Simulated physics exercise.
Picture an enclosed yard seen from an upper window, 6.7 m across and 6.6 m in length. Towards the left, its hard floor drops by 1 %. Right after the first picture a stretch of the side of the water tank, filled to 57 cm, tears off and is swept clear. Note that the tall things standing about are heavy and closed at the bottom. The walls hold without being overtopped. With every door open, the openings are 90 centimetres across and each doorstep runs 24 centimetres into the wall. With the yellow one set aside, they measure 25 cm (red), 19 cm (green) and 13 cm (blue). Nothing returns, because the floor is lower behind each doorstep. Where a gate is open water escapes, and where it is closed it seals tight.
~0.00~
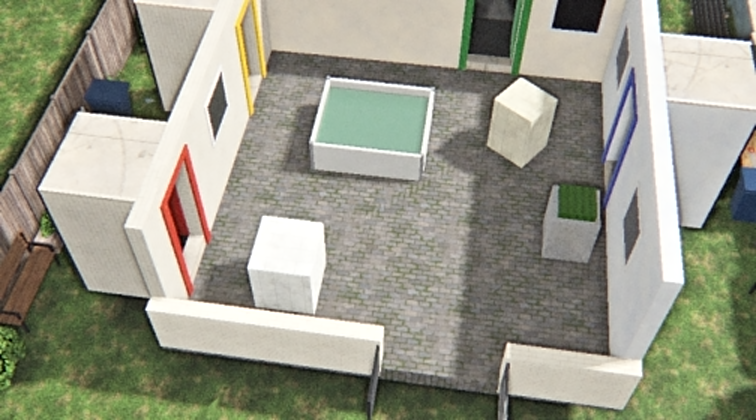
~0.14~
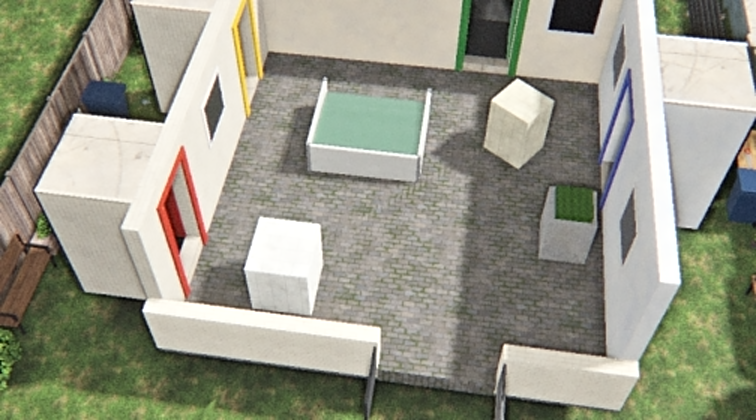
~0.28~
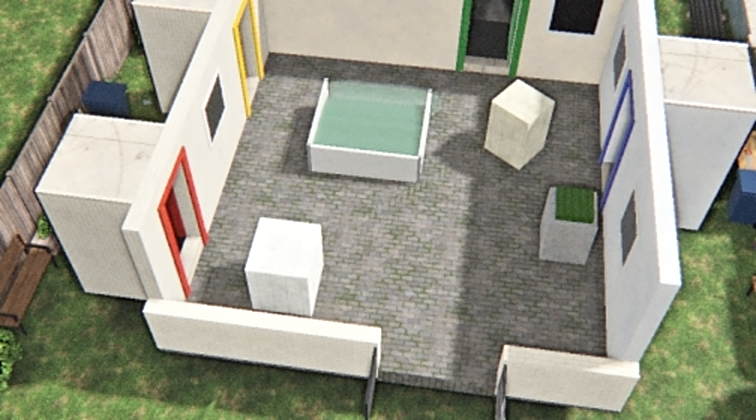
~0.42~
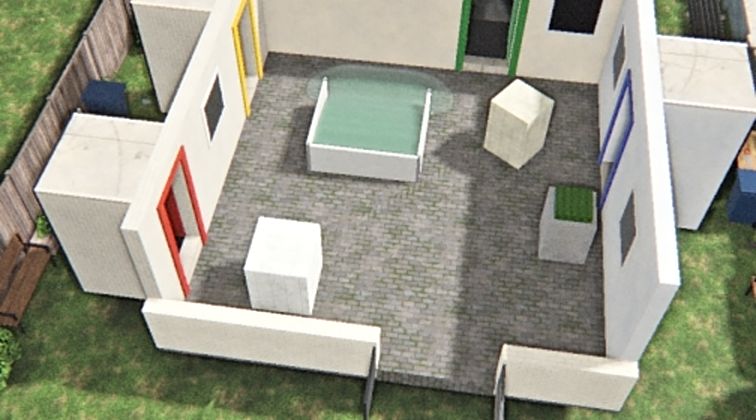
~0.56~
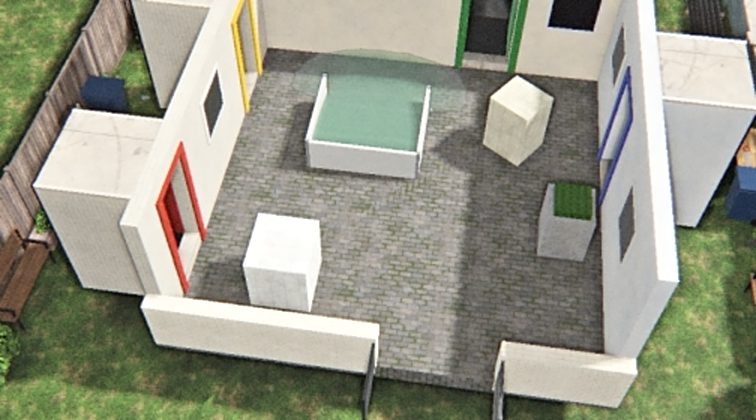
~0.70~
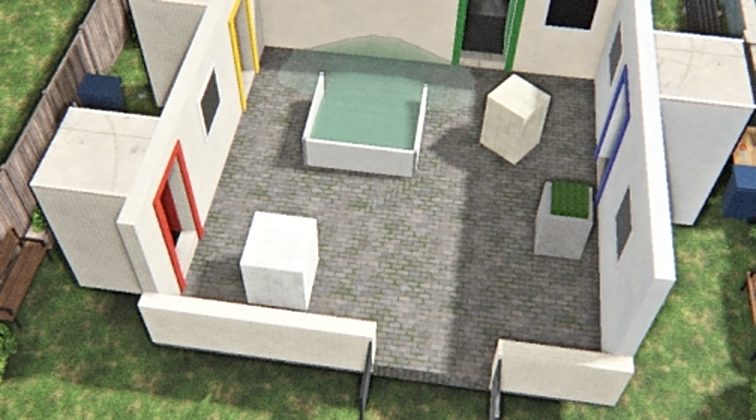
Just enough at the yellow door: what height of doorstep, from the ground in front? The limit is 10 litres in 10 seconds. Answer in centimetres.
Some 17 cm.
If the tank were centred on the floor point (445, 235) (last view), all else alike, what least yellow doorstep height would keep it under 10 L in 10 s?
Roughly 16 centimetres.
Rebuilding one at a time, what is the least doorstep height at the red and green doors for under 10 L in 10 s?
About 7.0 cm at red and 9.5 cm at green.
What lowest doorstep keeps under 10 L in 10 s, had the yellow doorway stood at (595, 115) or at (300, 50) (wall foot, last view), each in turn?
In turn: About 14.5 cm, about 22 cm.
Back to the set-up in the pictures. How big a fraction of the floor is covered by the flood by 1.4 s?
Wet share: Around 15 %.
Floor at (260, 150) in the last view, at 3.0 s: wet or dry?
At that moment it's submerged.
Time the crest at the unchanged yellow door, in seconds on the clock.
Roughly at 2.6 s.
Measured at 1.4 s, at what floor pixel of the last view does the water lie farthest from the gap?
The tip of the flood lies near (530, 76).
After 1.4 s water covers 15 % of the floor, deepest (42 cm) near (378, 60); it has not reached the yellow door.
After 3.0 s water covers 35 % of the floor, deepest (27 cm) near (262, 55); 18 cm at the yellow door, 21 litres in over its 10 cm doorstep.
After 10.0 s water covers 90 % of the floor, deepest (10 cm) near (208, 215); 7 cm at the yellow door, 55 litres in over its 10 cm doorstep.
At the yellow door as built, the water arrived by 1.7 s and peaked near 19 cm at 2.6 s.
With a doorstep of 15.5 cm, 16 litres would have come in within the 10 s; with 21 cm, 2 litres. So under 10 litres takes about 17 cm.
